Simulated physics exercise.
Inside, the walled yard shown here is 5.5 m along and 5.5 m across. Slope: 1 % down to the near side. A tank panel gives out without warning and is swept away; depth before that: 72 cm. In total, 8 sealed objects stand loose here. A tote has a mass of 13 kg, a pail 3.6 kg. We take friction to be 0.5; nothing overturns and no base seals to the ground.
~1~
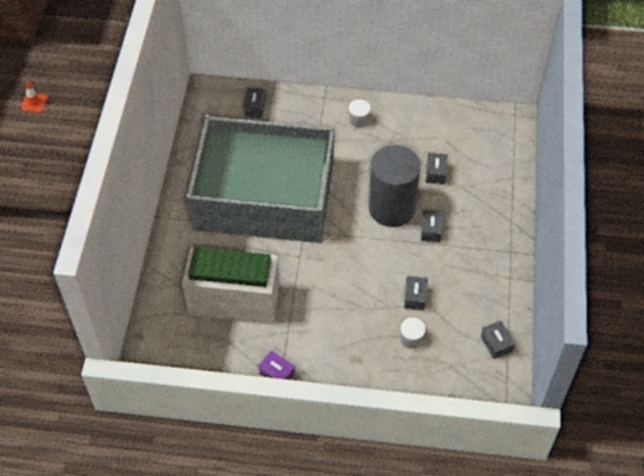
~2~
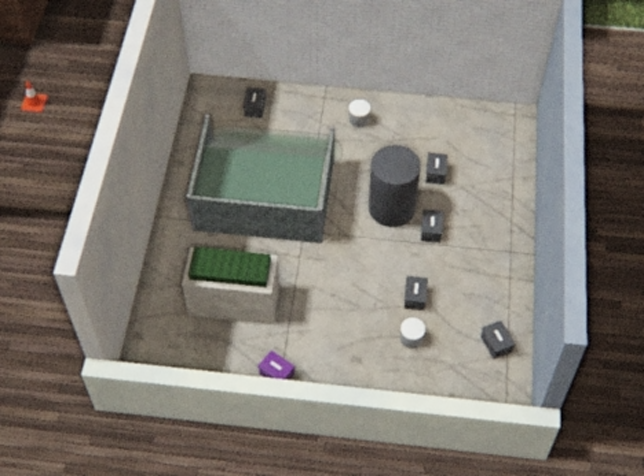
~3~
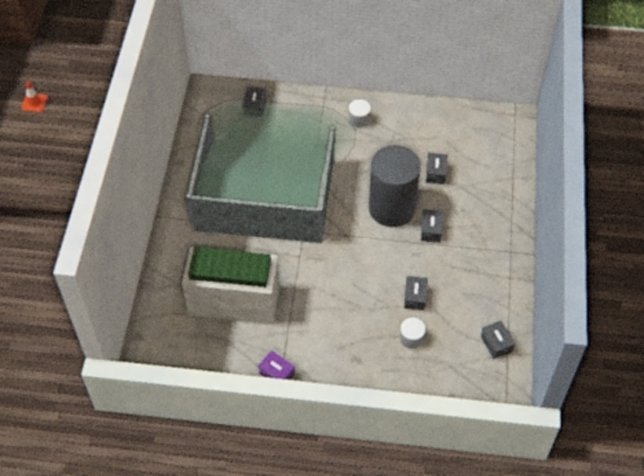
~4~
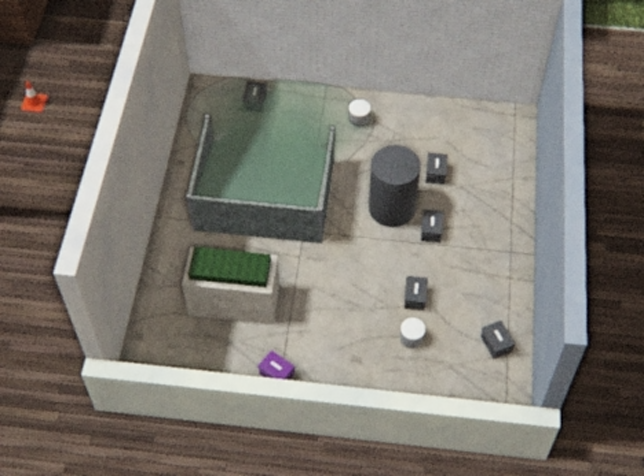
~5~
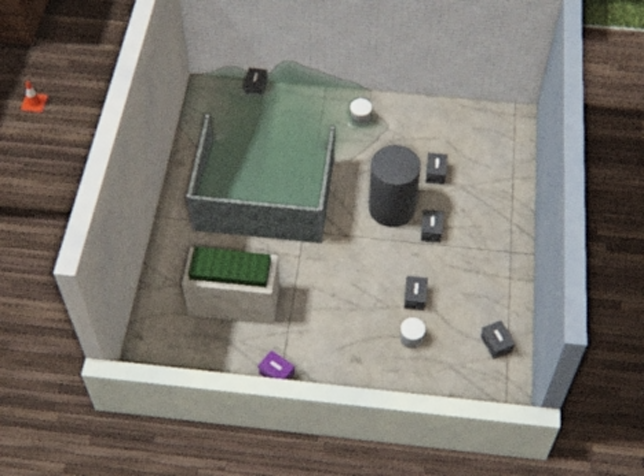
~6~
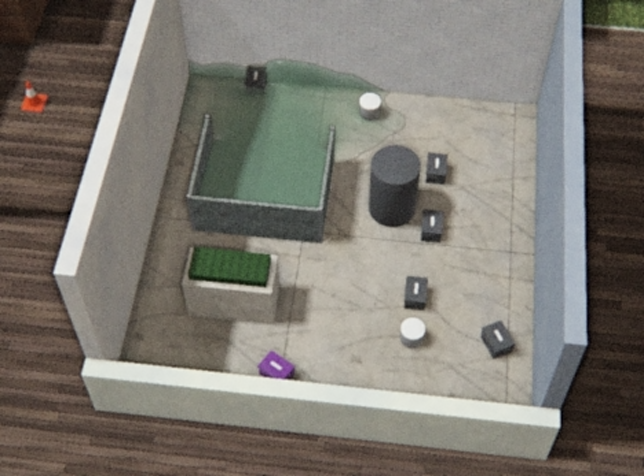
Green water spreading out from the open back side of a tank to the rear wall of a walled yard, nudging a white cylinder slightly right.
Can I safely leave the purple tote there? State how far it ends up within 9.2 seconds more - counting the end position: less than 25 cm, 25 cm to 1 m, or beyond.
Movement: Medium.
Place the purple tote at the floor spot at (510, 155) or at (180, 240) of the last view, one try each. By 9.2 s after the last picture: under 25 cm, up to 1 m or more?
Taken in turn, it is carried a long way and then is carried a long way.
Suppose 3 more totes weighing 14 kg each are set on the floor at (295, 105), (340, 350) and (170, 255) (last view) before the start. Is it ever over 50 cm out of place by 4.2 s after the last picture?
The first one ends up beyond that, the second inside that, the third beyond that.
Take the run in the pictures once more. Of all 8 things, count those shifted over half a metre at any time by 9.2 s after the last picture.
All told, that gives 5.
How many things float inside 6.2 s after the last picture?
The number is 2.
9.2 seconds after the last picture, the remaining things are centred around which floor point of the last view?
(391, 318).
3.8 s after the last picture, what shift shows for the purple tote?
By that time, close to 10 cm.
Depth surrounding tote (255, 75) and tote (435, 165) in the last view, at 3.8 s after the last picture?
Close to 19 and 7 centimetres.
Then, 1.2 s after the last picture the purple tote is near (276, 366), 0.0 m from its start, aground; 2 afloat.
Then, 3.8 s after the last picture the purple tote is near (286, 361), 0.1 m from its start, aground; 2 afloat.
Then, 6.2 s after the last picture the purple tote is near (310, 349), 0.5 m from its start, aground; 2 afloat.
Then, 9.2 s after the last picture the purple tote is near (310, 349), 0.5 m from its start, aground; 2 afloat.
